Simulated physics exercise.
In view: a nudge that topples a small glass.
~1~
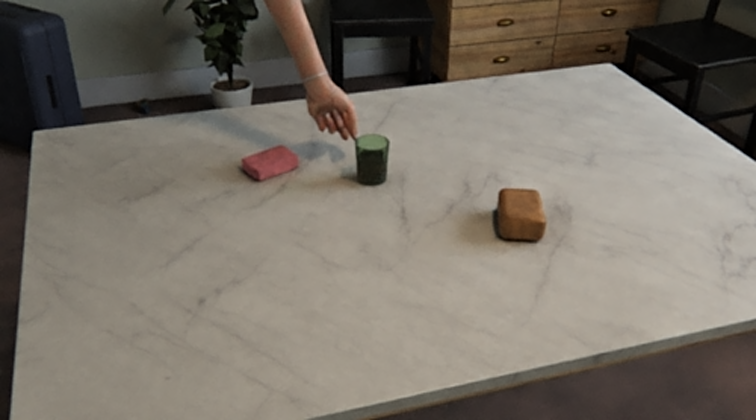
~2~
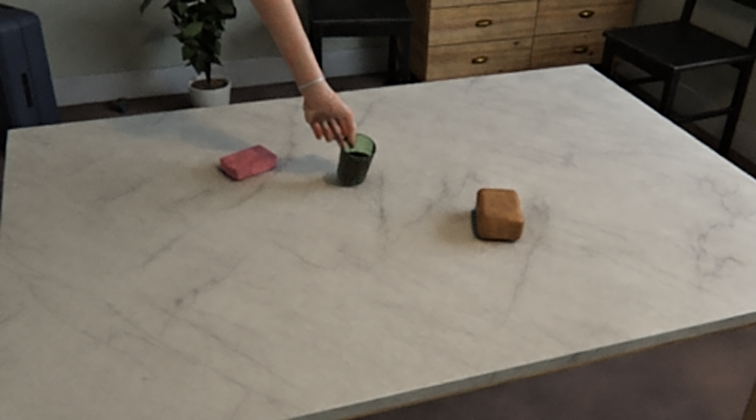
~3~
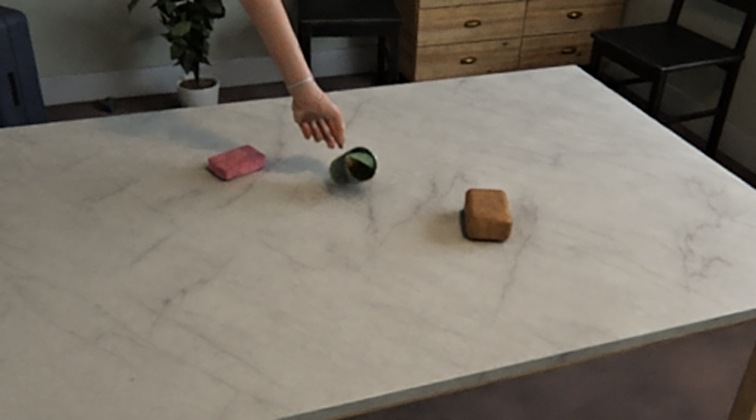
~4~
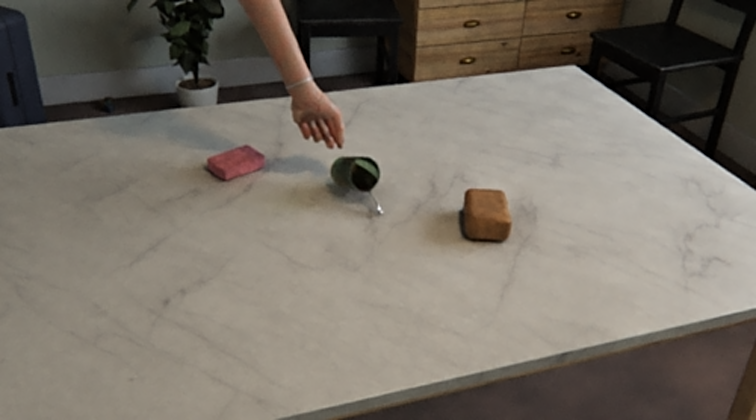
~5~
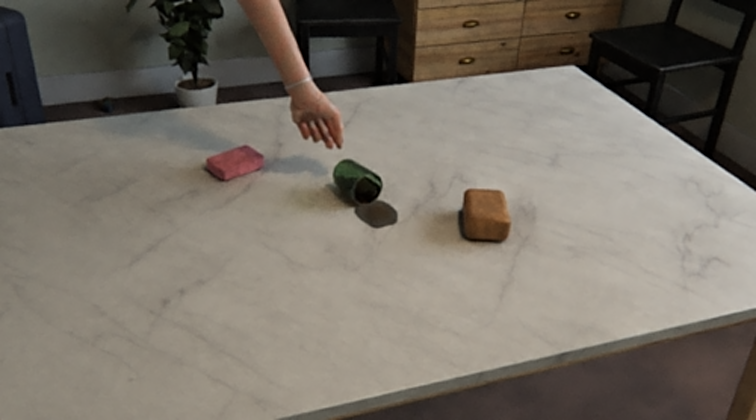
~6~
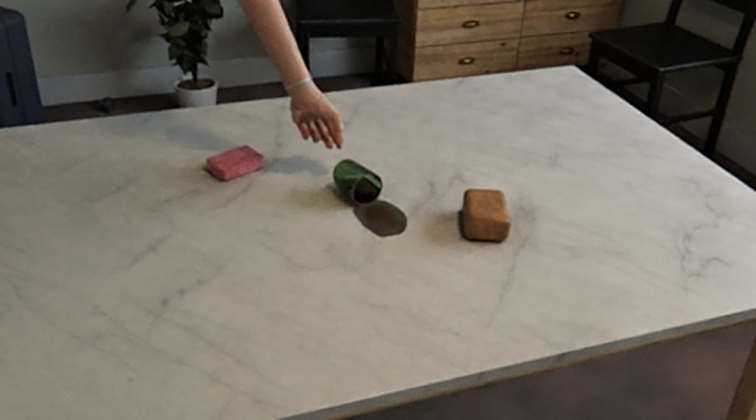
A hand tipped over a small green glass on a pale marbled table, and dark liquid spilled into a small puddle beside it, while a pink sponge and a brown bread roll sat untouched.
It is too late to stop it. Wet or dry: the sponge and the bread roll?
The sponge escapes; the bread roll is reached.
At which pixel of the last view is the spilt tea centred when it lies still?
Near (440, 266).
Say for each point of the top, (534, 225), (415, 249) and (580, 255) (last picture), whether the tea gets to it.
One: Untouched. Two: In the puddle. Three: Not reached.
Soon after, the puddle covers about as much as a plate; the sponge is dry; the bread roll is wet.
In the end, the puddle covers about as much as a plate; the sponge is dry; the bread roll is wet.
